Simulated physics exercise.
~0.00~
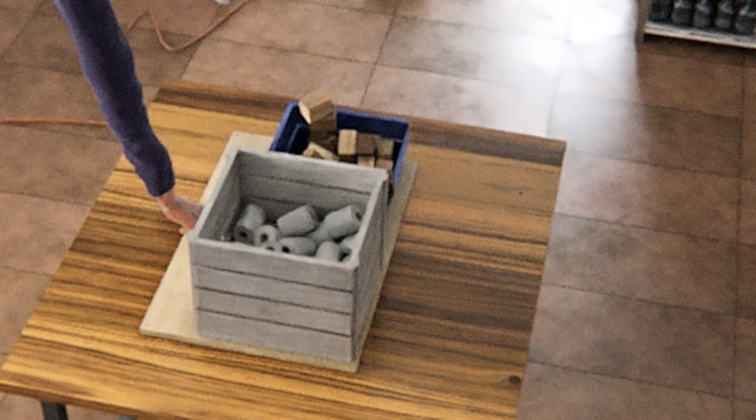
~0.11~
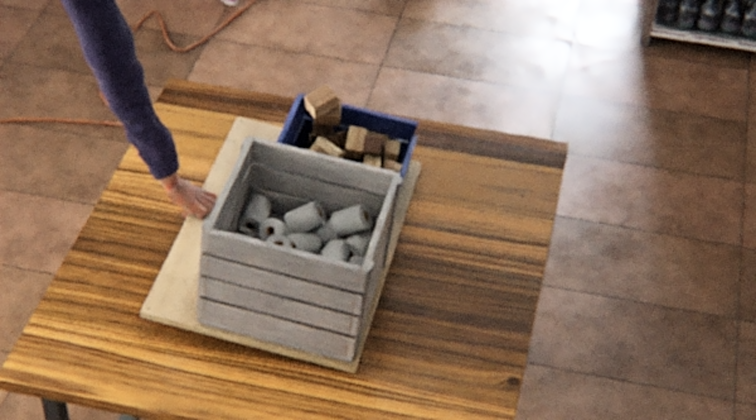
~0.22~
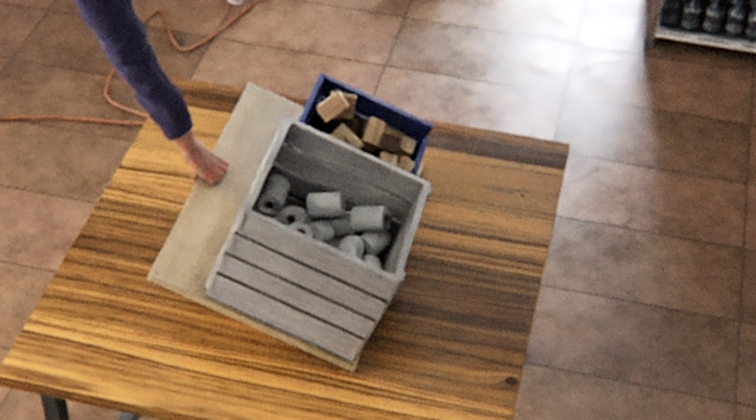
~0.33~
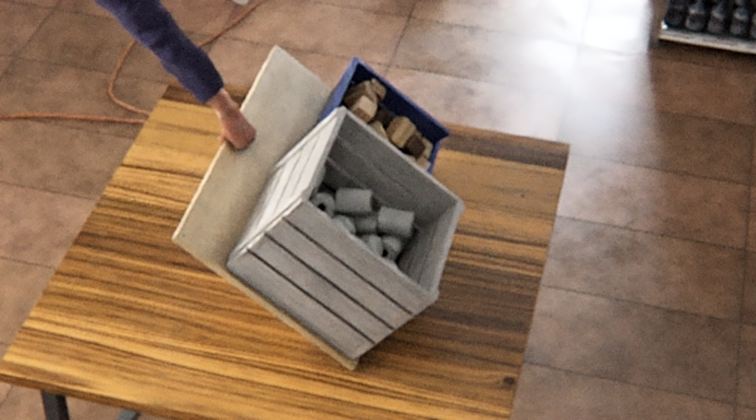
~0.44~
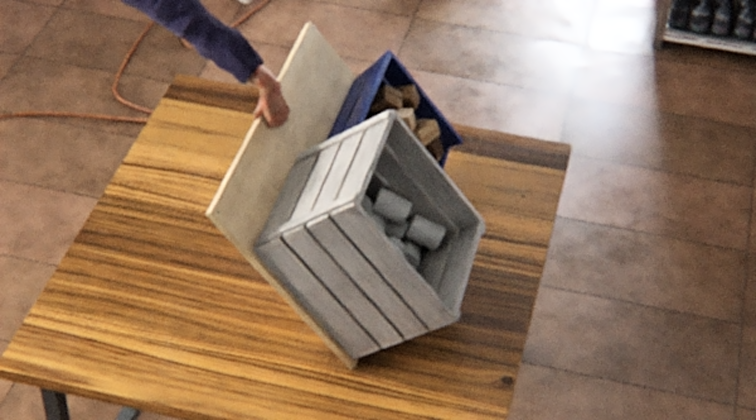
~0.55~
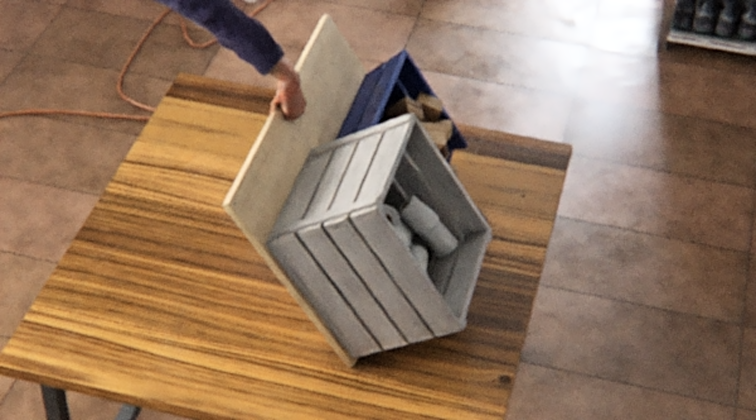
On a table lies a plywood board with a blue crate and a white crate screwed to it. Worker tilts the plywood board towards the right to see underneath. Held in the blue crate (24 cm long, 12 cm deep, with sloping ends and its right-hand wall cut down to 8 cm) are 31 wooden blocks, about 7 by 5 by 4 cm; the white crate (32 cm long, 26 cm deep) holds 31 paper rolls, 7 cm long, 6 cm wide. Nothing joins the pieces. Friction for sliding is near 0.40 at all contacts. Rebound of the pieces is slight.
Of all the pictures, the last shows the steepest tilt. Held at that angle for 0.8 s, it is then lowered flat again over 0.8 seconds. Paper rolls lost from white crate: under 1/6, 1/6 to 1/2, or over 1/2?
I'd say it will hang on to over five sixths of them.
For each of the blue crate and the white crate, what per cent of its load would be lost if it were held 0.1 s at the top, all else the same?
With that change, blue crate sheds 40 percent and white crate sheds 0 percent.
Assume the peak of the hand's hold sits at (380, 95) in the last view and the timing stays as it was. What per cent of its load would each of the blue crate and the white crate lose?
Then blue crate 80, white crate 40 per cent.
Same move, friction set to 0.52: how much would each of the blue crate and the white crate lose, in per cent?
Blue crate 40, white crate 0 per cent.
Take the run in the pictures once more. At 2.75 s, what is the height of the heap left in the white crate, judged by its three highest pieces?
Some 16 centimetres up.
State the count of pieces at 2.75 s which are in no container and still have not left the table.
About 8 of them.
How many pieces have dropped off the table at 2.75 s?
Roughly 1.
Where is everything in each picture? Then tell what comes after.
In the first frame (places track the rim corner closest to us here, unless another is named; the camera moves round a little), white crate (347, 266); blue crate (by its farthest rim corner) (294, 104); tipped 0°; all still inside.
In the second frame, white crate (361, 269); blue crate (303, 95); tipped 6°.
In the third frame, white crate (394, 278); blue crate (325, 76); tipped 20°.
In the fourth frame, white crate (429, 295); tipped 36°.
In the fifth frame, white crate (452, 315); tipped 50°; 1 out.
In the sixth frame, white crate (459, 324); tipped 56°; 2 out.
After 0.90 s, tilt 56°; the blue crate is down by 10 of 31 and the white crate has all 31.
After 1.34 s, tilt 56°; the blue crate is down by 10 of 31 and the white crate has all 31.
After 1.96 s, tilt 8°; the blue crate is down by 10 of 31 and the white crate has all 31.
When it is over (at 2.75 s), the blue crate is down by 10 of 31 and the white crate has all 31. Asked share, 0 of 31, 0 per cent.
